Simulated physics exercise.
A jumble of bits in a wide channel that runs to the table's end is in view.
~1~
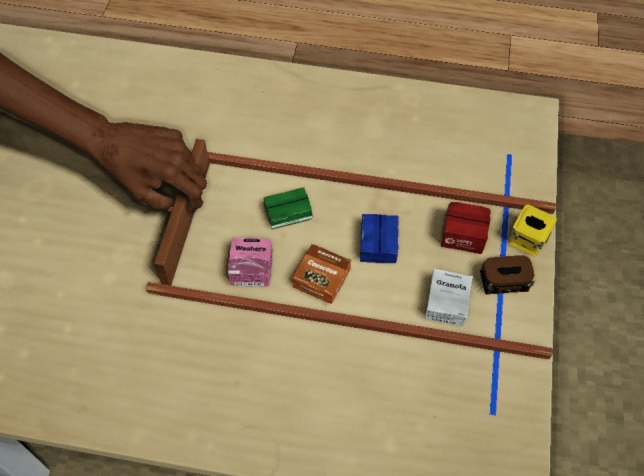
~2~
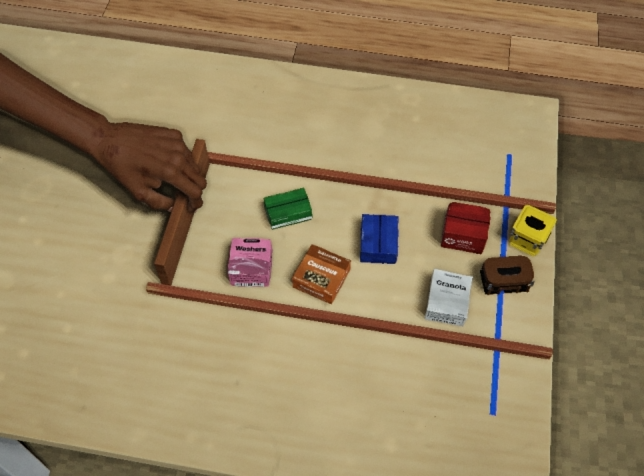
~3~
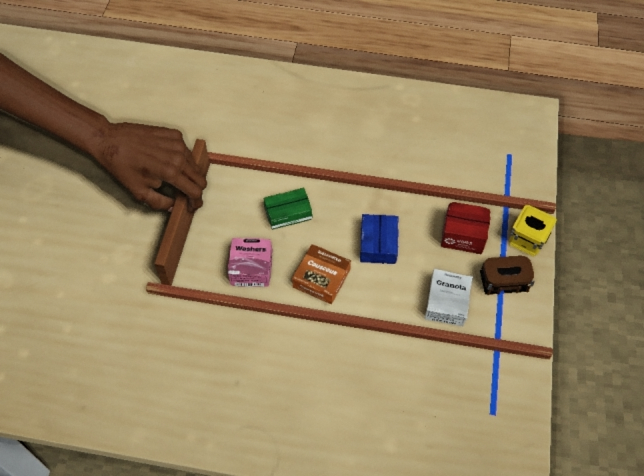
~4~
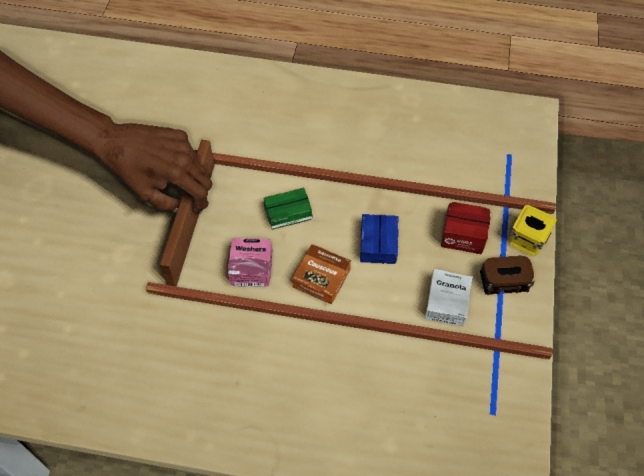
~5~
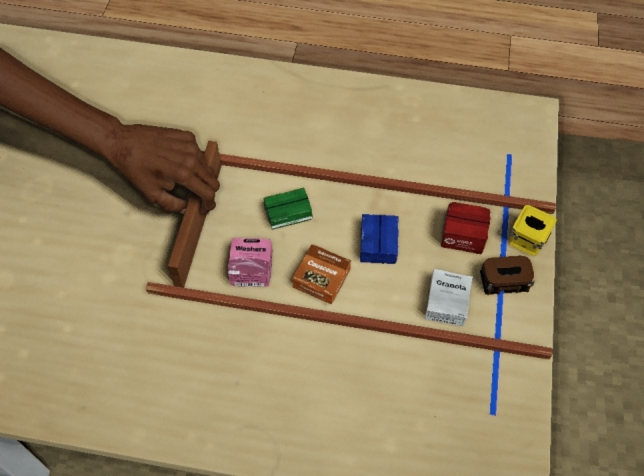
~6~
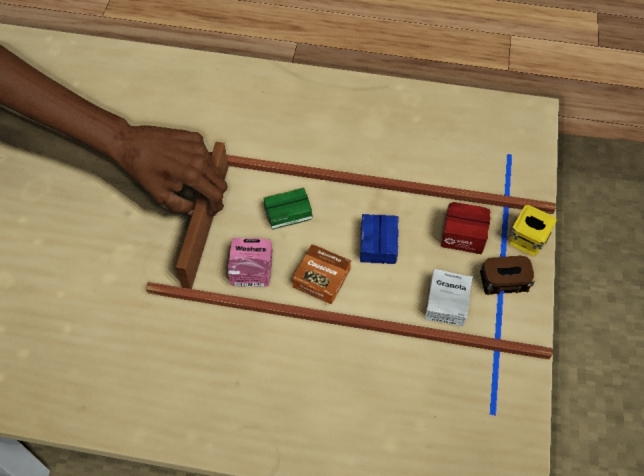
A hand slides a wooden board slightly right toward small colourful boxes between two rails.
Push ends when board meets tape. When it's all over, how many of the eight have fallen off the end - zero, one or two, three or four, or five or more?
Five or more have fallen off.
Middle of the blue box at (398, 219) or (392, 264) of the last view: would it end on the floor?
First spot, it is pushed off; second spot, it is pushed off.
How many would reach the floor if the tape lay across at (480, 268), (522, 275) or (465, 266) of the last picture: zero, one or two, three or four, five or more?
Three to four; five or more; three to four.
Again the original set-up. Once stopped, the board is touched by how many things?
It's 2 of them.
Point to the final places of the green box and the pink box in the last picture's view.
Final pixels, roughly: (527, 256) for the first, (522, 308) for the other.
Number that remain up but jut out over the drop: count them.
You'd get 0.
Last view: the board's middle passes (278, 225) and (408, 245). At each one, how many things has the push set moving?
At the first spot 3, then 8.
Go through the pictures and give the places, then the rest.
Yellow case (532, 231); brown case (507, 275); red box (466, 227); board (184, 211); tape (502, 272), in the first frame.
Brown case (507, 275); white box (449, 298), in the second frame.
Red box (466, 228); board (184, 211), in the third frame.
Yellow case (532, 231); green box (288, 209), in the fourth frame.
Brown case (507, 275); orange box (322, 274), in the fifth frame.
Yellow case (532, 231); brown case (507, 275); red box (466, 228); board (204, 214); tape (502, 272), in the sixth frame.
Soon after, none off yet; yellow case at rest near (532, 231); brown case at rest near (507, 275); red box at rest near (466, 228).
At rest, the number that fall off is five or more; fallen, orange box, blue box, white box, red box, brown case and yellow case.
